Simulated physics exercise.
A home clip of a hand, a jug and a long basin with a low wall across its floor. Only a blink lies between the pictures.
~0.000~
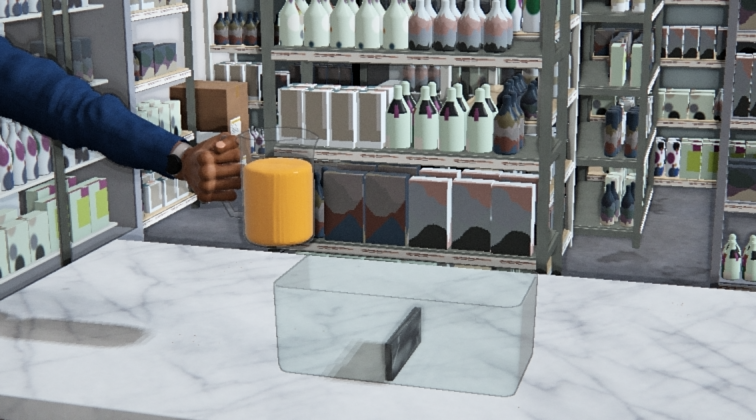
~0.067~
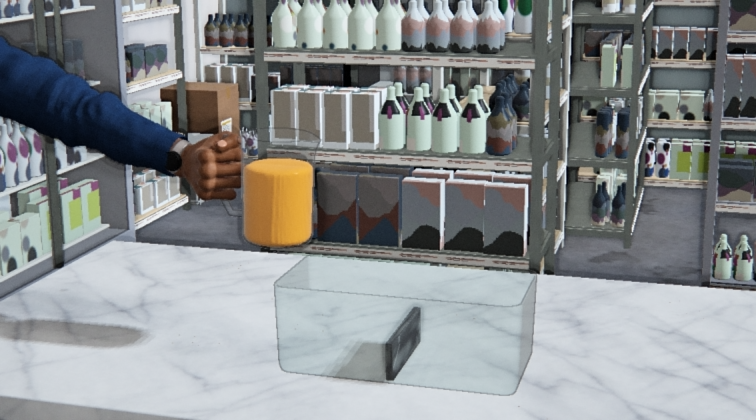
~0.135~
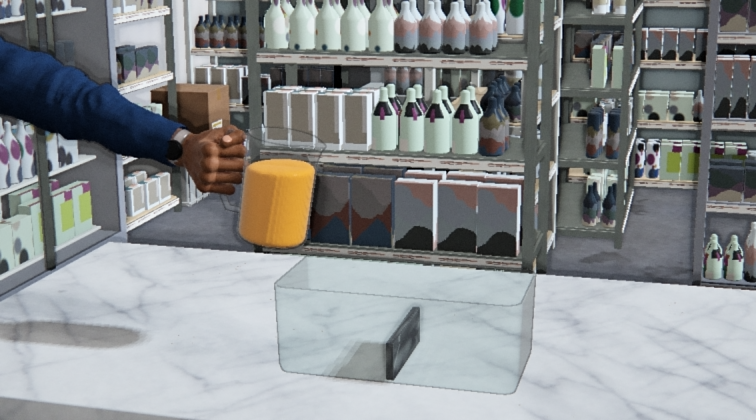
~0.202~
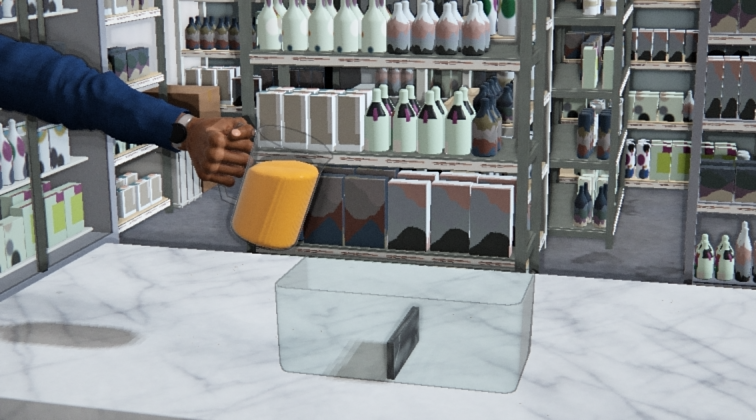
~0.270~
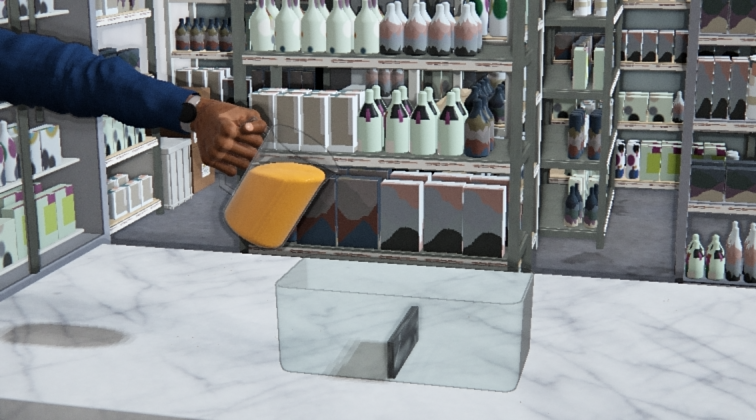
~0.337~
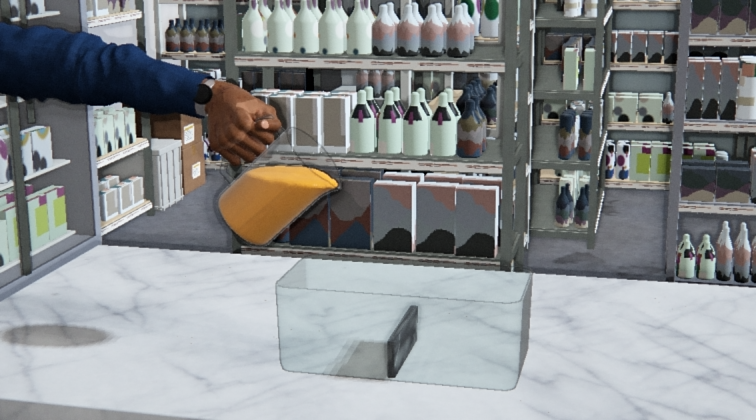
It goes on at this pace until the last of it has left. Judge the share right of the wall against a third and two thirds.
The share right of the wall is not even a third.
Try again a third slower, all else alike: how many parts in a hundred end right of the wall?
Some 5 per cent.
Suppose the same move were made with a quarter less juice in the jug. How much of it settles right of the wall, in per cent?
About 5 per cent.
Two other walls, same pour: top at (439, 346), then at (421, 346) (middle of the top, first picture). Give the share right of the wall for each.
First some 10, then 15 per cent.
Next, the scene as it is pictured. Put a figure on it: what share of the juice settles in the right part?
About 10 per cent.
A moment on, the jug is tipped on its side and 76 per cent is still to pour, 8 is left of the wall and 0 right of it.
Next, the jug is tipped on its side and 39 per cent is still to pour, 42 is left of the wall and 0 right of it.
Then the jug is tipped on its side and 18 per cent is still to pour, 65 is left of the wall and 7 right of it.
Later the jug is tipped on its side and 8 per cent is still to pour, 79 is left of the wall and 7 right of it.
At rest 89 per cent lies left of the wall, 8 right of it and 3 outside.
